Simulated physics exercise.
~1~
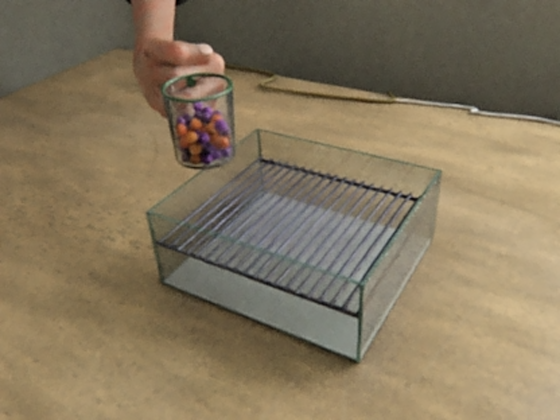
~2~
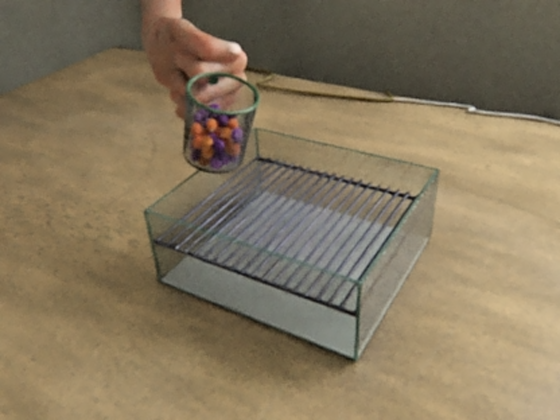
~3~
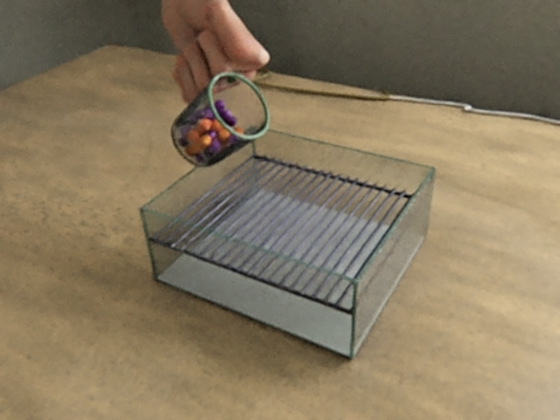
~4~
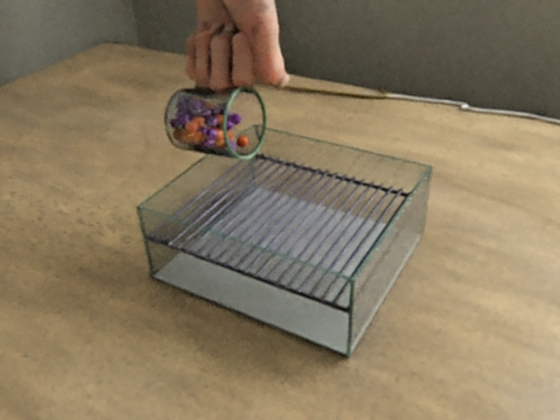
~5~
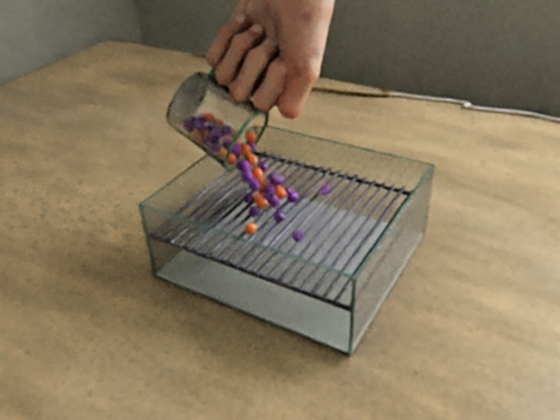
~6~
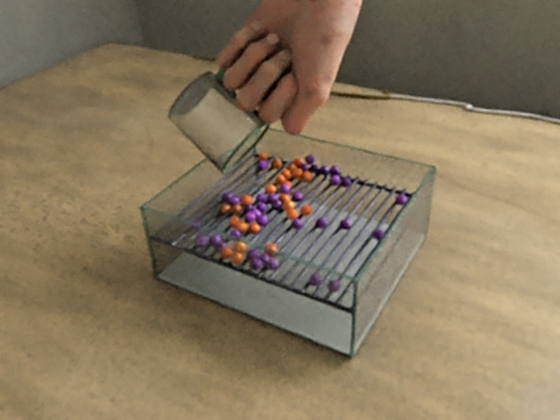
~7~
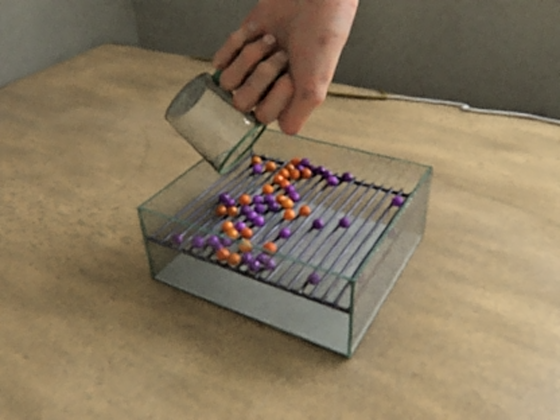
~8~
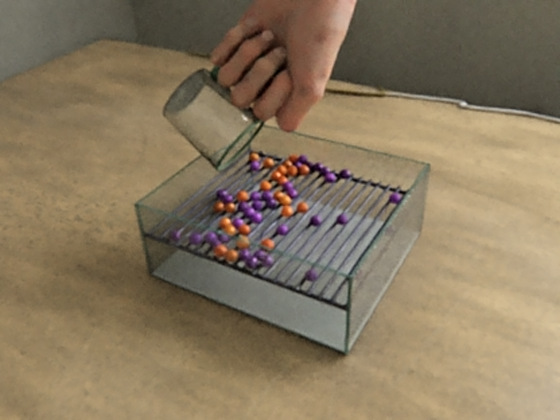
A hand tipped a clear cup of small orange and purple beads over a wire rack set in a glass box, and they tumbled out and scattered across it. Both colours ended up resting on the wires, with the emptied cup still held above.
